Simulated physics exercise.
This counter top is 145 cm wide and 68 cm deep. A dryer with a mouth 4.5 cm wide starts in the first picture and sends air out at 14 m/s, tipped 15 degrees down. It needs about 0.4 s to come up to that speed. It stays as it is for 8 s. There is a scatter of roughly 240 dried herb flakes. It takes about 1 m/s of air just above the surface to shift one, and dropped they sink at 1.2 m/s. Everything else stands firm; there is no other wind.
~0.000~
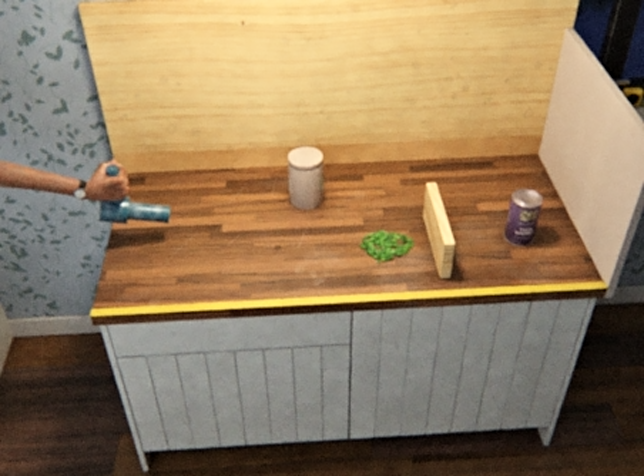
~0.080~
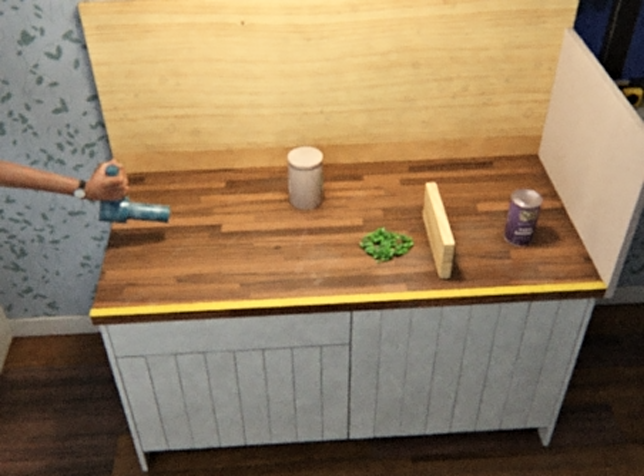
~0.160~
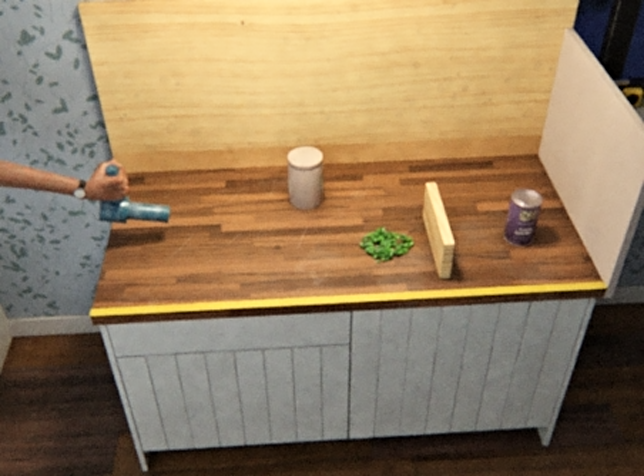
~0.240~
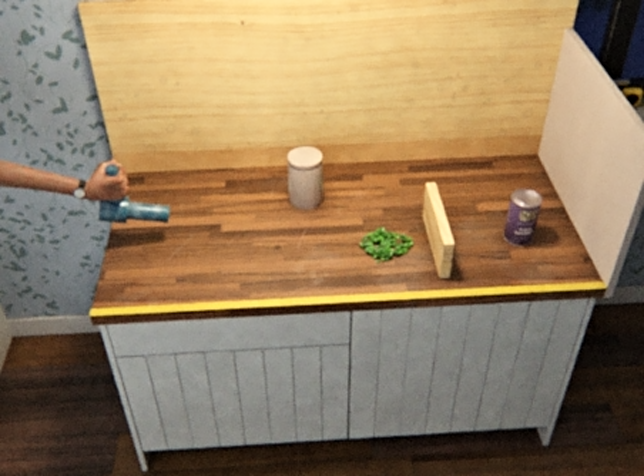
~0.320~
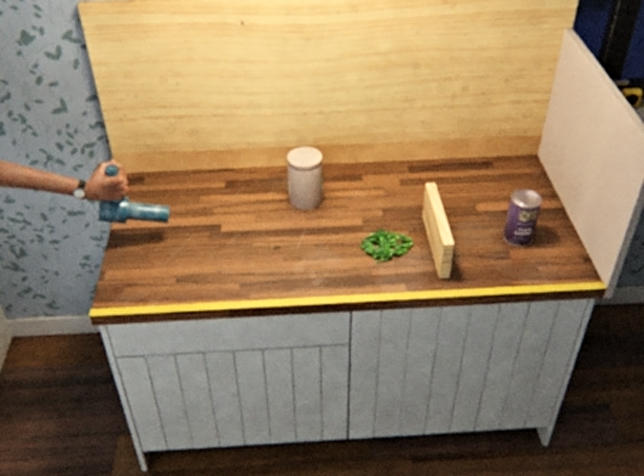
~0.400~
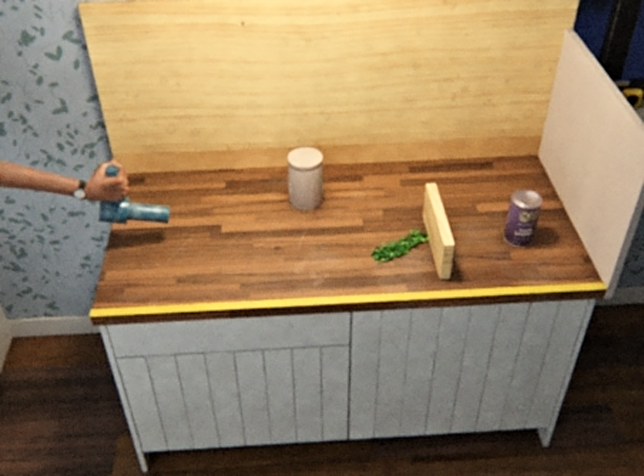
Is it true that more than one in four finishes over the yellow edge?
Answer: Yes.
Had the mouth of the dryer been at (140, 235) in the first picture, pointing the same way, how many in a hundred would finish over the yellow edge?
In that case some 70 per cent.
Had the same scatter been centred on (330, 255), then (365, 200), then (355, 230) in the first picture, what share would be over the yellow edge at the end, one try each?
In turn about 100 %, 5 %, 80 %.
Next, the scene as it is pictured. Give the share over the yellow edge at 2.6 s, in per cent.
Some 100 per cent.
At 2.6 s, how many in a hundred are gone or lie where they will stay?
Some 100 per cent.
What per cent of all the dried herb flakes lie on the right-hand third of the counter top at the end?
Near 0 %.
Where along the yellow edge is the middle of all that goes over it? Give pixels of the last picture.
At about (430, 299).
After 1.6 s the count stands so, 100 % are over the yellow edge.
After 2.6 s the count stands so, 100 % are over the yellow edge.
After 4.4 s the count stands so, 100 % are over the yellow edge.
After 8.0 s, at the end, 100 % are over the yellow edge.
